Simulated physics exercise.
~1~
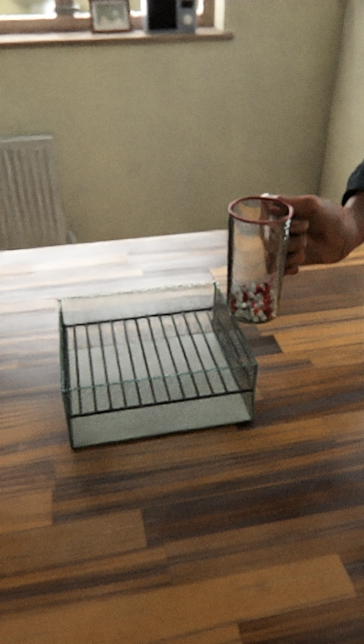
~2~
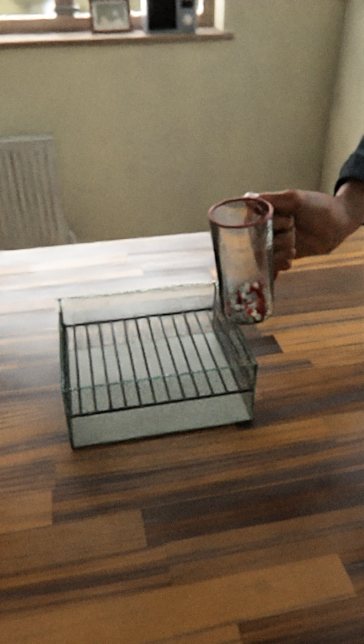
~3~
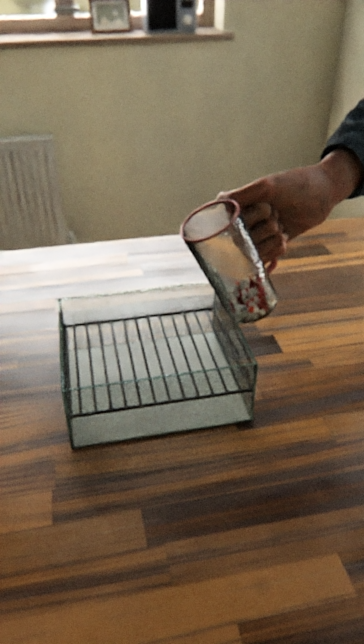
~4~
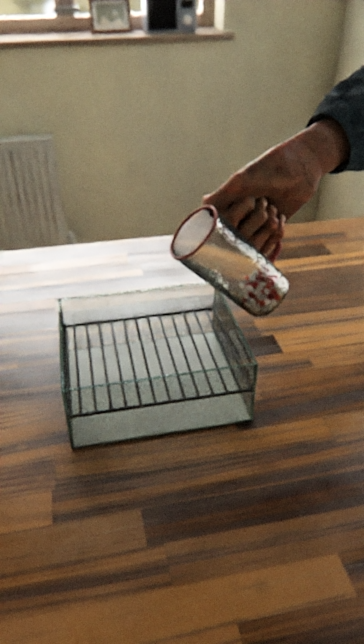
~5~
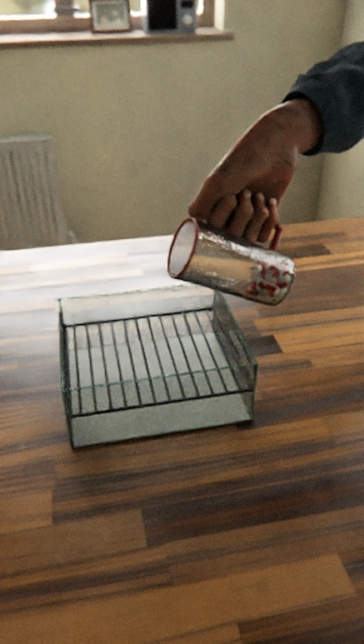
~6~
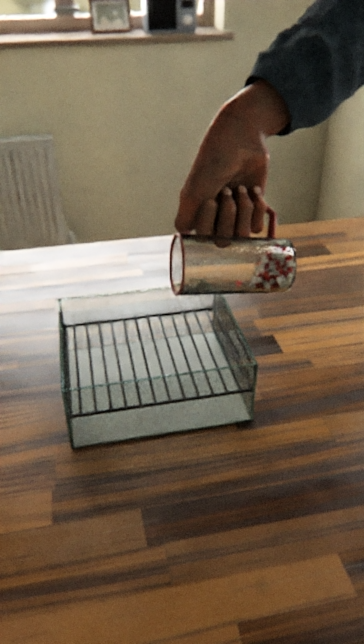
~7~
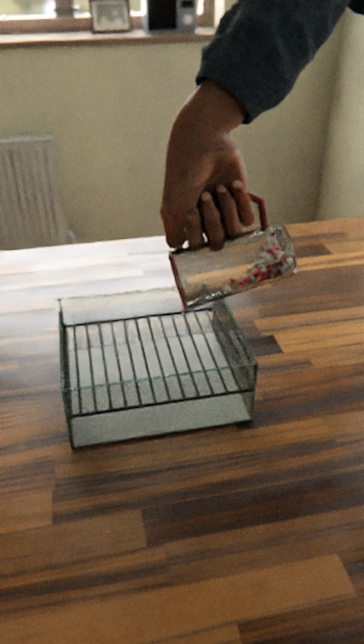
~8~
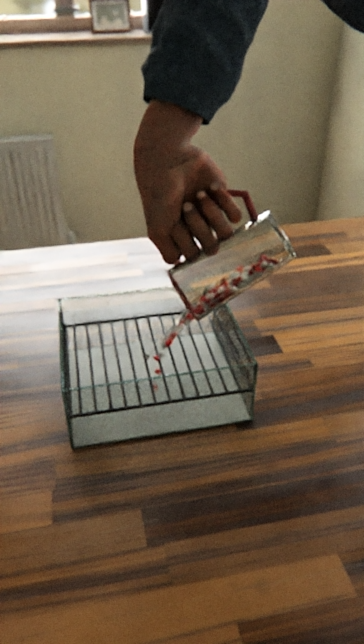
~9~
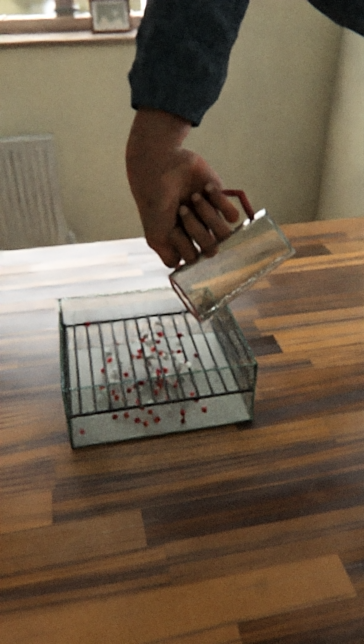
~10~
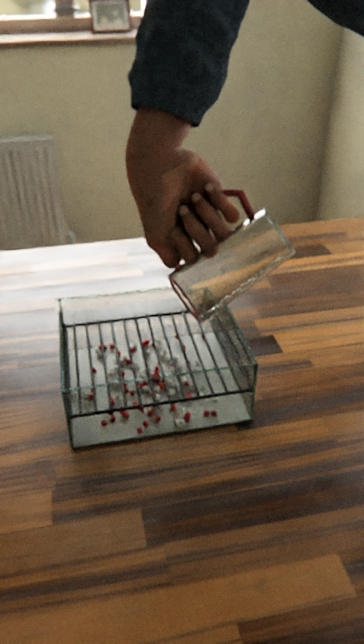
At the start, a hand holds a clear cup with a red rim, upright and partly filled with small red and white pieces, to the right of a glass box with wires across it on a wooden table. The hand tilts the cup to the left until it lies on its side, the pieces still inside. It then tips the mouth downward, and the pieces slide forward and begin pouring on to the wires. They scatter across the box as the cup empties. Finally, both colours lie beneath the wires while the hand holds the emptied cup tilted above.
